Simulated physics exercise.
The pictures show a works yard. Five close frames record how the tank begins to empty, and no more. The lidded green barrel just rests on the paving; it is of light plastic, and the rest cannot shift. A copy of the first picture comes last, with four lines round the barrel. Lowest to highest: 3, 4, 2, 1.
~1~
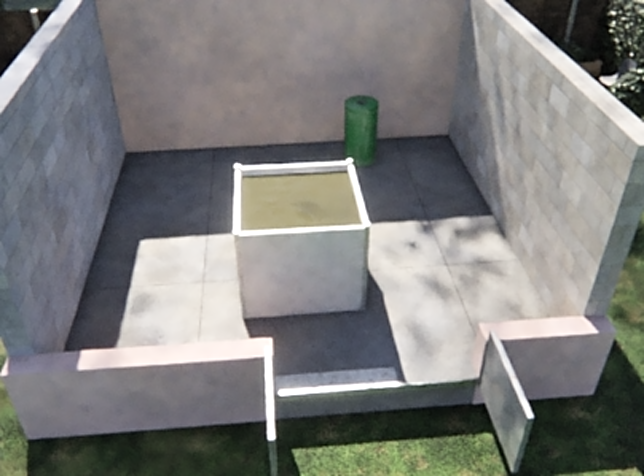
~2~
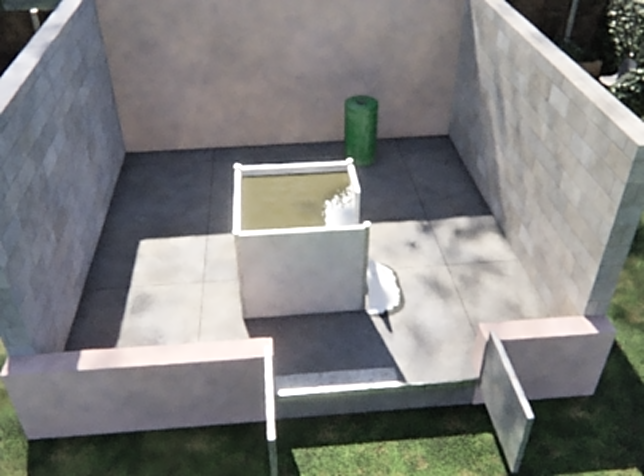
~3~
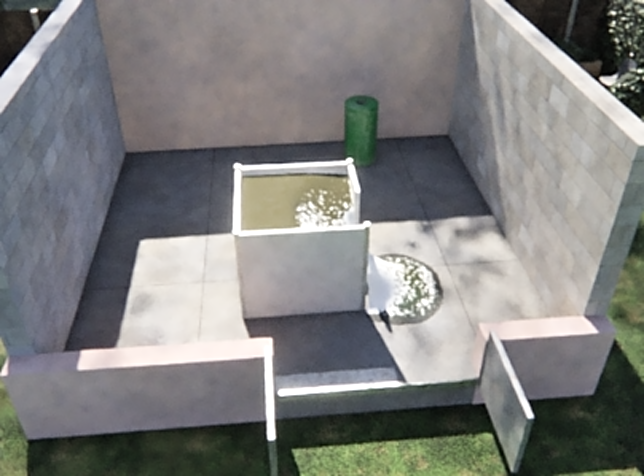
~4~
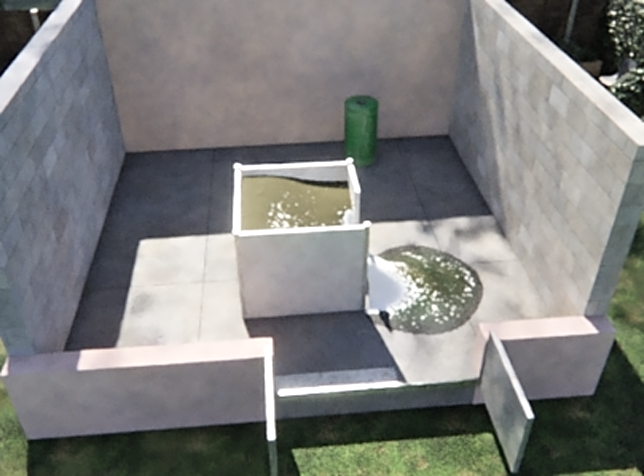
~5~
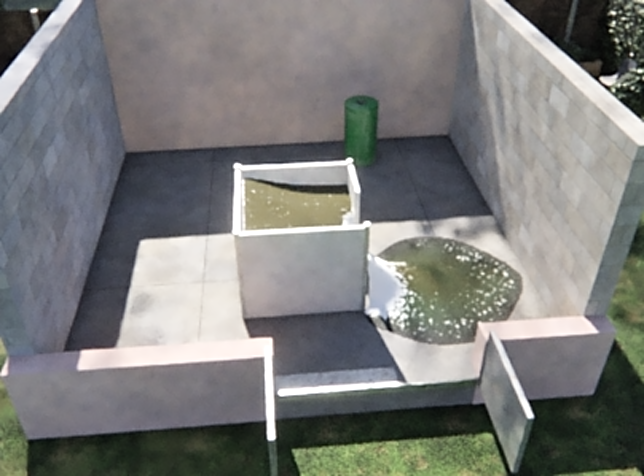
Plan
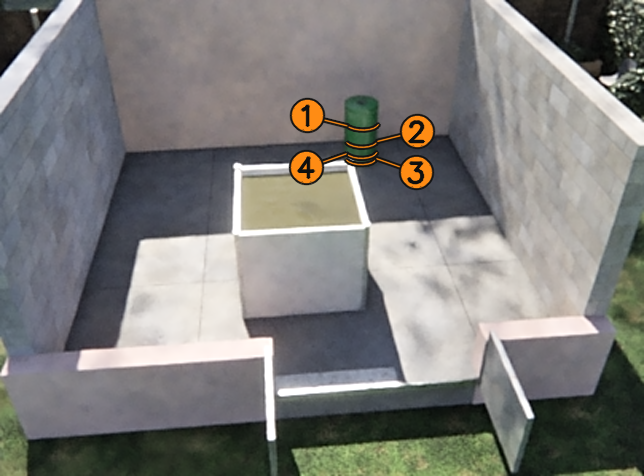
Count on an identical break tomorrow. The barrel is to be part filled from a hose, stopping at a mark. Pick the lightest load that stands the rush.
The limit is 2.
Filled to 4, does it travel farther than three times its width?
No, less.
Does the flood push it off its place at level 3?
Yes.
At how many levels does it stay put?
Two.
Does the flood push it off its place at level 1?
No, that is safe.
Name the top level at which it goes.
That would be 4.
In orange, 1 at (364, 130); 2 at (363, 147); 3 at (363, 164); 4 at (363, 158); from the bottom up 3, 4, 2, 1.
For level 1, it does not move.
For level 2, it does not move.
For level 3, it is pushed about 6 times its own width away.
For level 4, it is pushed about its own width away.
